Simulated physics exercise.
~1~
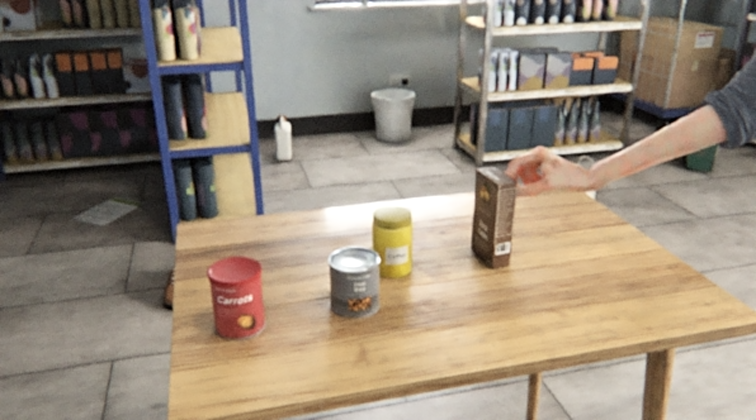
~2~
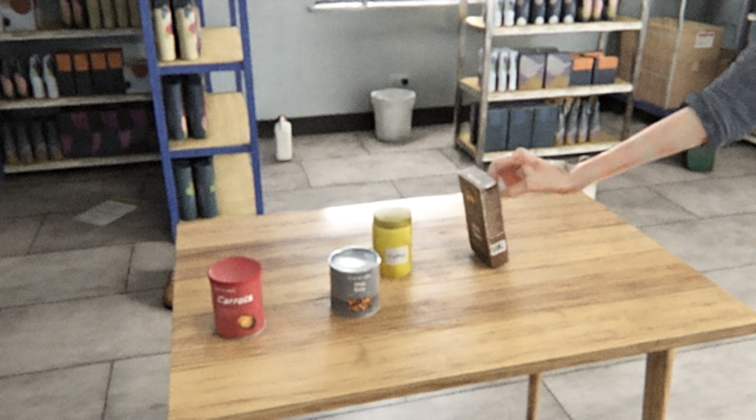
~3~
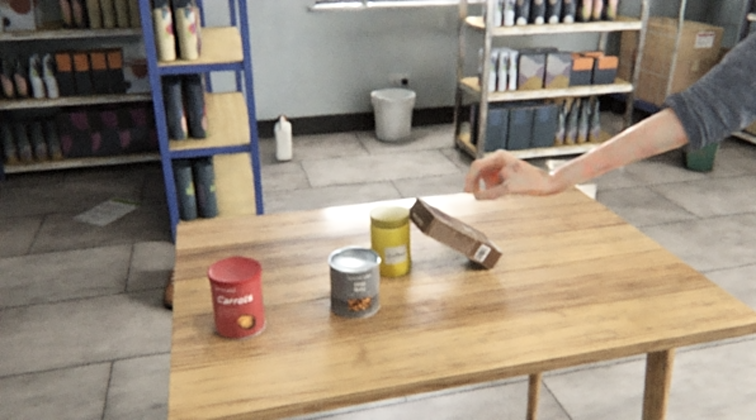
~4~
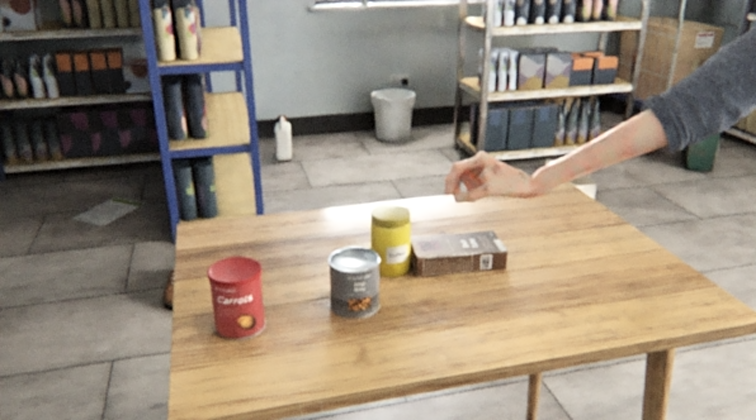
A tall brown packet stands upright on a wooden table, with a hand reaching in from the right to touch its upper part. To its left sit a yellow jar, a grey tin and a red tin, with stocked shelves behind. The fingers push the packet leftward and it begins to lean. It tilts further, its top dropping toward the yellow jar as the hand comes away from it. The packet falls onto its side and ends lying on the table beside the jar, while the jar and both tins remain standing in place.
